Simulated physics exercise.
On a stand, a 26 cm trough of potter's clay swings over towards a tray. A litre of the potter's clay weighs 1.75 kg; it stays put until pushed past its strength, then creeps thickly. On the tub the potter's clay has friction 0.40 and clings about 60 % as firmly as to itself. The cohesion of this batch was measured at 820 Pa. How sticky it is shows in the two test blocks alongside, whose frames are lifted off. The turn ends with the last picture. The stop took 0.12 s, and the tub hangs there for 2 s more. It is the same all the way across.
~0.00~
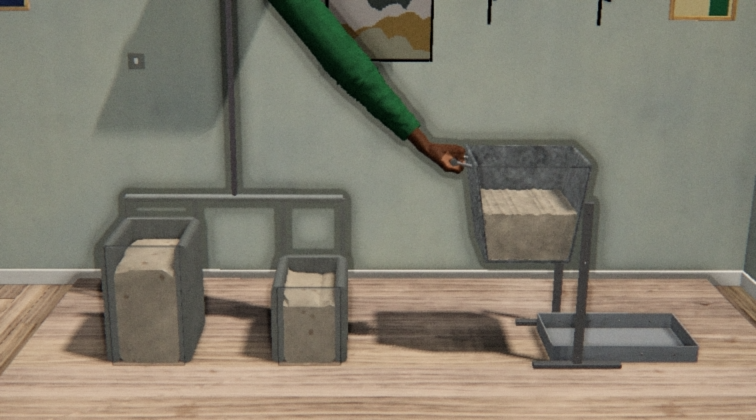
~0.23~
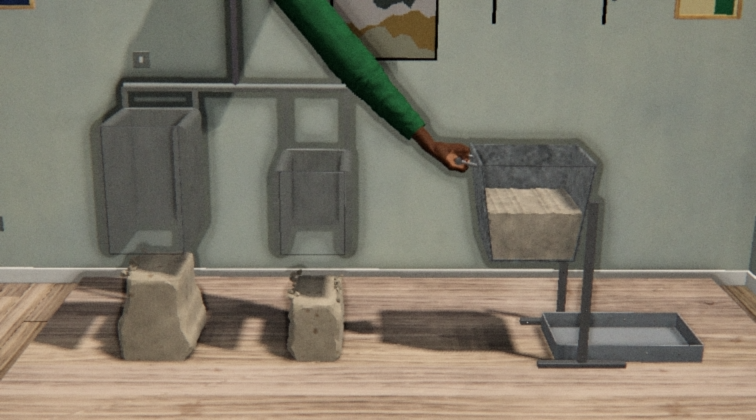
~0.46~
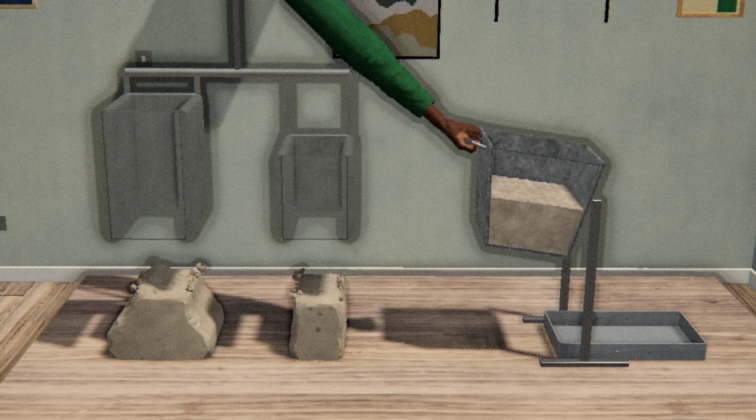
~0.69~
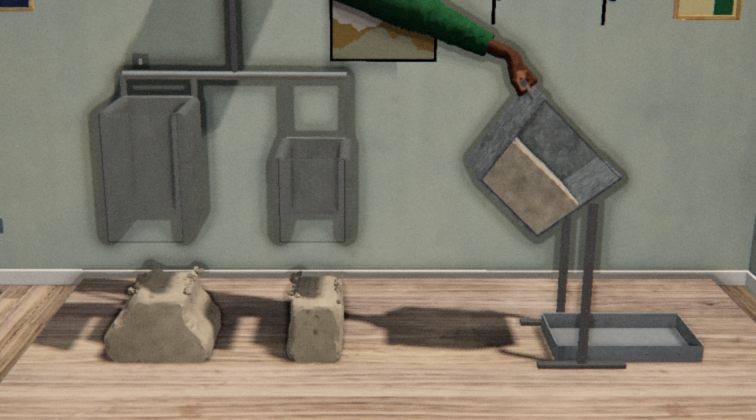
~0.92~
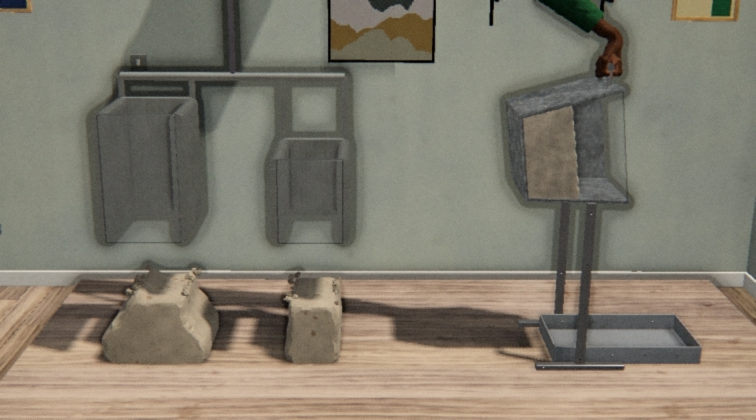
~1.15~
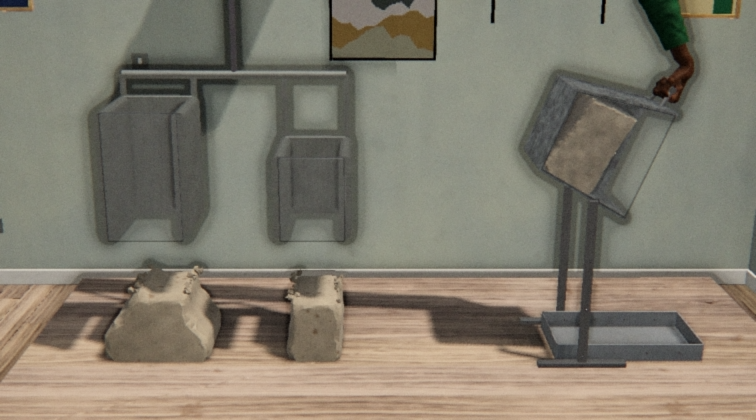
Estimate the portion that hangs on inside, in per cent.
It comes to some 0 %.
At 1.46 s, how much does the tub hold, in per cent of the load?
Some 35 per cent.
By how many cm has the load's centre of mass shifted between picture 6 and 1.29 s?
About 10 cm.
After 1.29 s, the tub is at 112 degrees and holds 92 %.
After 1.46 s, the tub is at 112 degrees and holds 33 %.
After 1.63 s, the tub is at 112 degrees and holds 2 %.
After 1.80 s, the tub is at 112 degrees and holds 0 %.
After 3.15 s, at the end, the tub is at 112 degrees and holds 0 %.
